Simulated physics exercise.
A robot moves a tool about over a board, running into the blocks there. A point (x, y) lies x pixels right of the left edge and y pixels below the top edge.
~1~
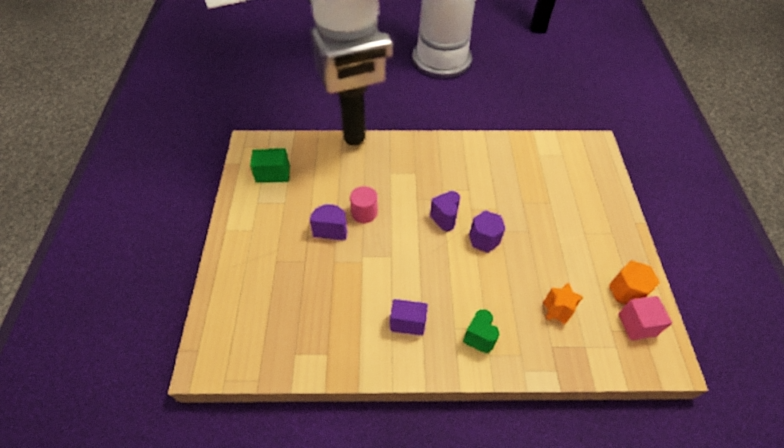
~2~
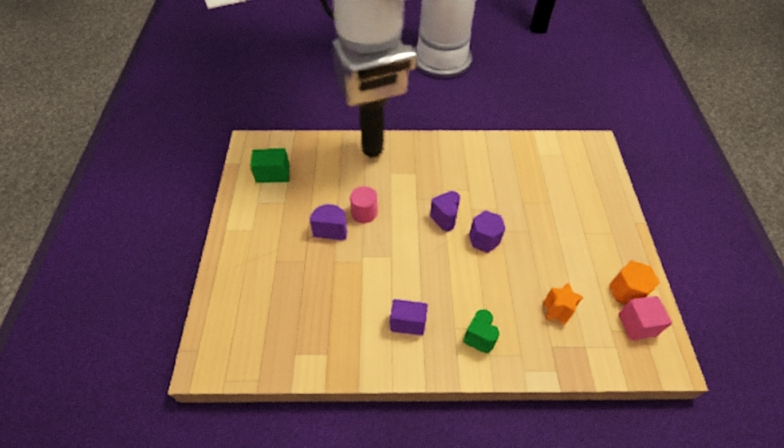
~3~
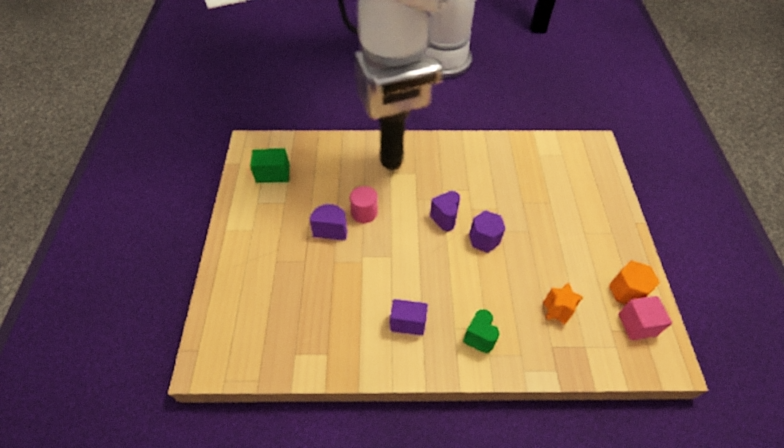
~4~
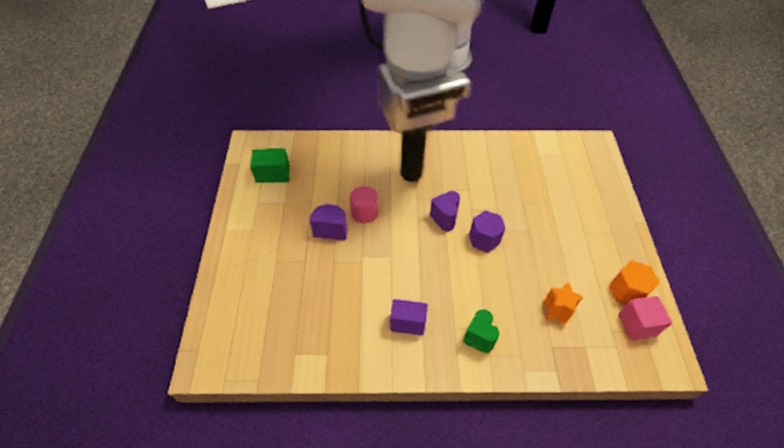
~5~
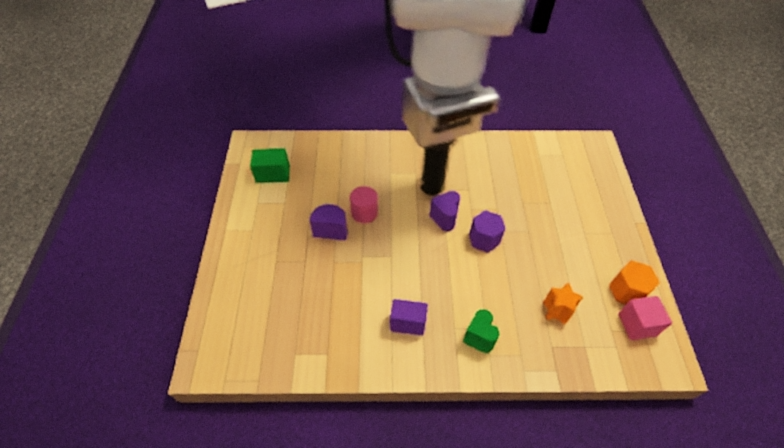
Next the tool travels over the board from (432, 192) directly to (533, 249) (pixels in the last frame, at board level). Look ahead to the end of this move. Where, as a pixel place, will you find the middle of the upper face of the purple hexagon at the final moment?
My estimate: (500, 237).
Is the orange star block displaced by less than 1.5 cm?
Going by the path, yes.
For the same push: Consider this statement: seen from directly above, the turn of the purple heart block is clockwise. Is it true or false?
It is true.
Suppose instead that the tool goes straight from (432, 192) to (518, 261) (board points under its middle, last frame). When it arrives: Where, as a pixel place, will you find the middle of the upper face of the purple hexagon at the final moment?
The centre of its top will be at (534, 271).
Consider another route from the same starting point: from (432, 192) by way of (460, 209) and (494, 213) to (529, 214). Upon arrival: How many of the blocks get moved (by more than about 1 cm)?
Moved: 1.
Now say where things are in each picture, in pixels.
Lower end of the tool at (355, 138), tops of blocks, purple heart block at (448, 202), purple hexagon at (489, 223), orange star block at (567, 296), in the first picture.
Tool at (373, 150), blocks as before, in the second picture.
Tool at (392, 161), blocks as before, in the third picture.
Tool at (412, 174), blocks as before, in the fourth picture.
Tool at (433, 187), purple heart block at (448, 202), purple hexagon at (489, 223), orange star block at (567, 296), in the fifth picture.
On the path given first. One third of the way, tool at (467, 204); purple heart block at (456, 209), turned 55° clockwise.
Two thirds of the way, tool at (500, 223); purple heart block at (456, 209), turned 60° clockwise; purple hexagon at (498, 234), turned 50° clockwise.
At the end, tool at (535, 243); purple heart block at (456, 209), turned 60° clockwise; purple hexagon at (500, 237), turned 70° clockwise; orange star block not moved.
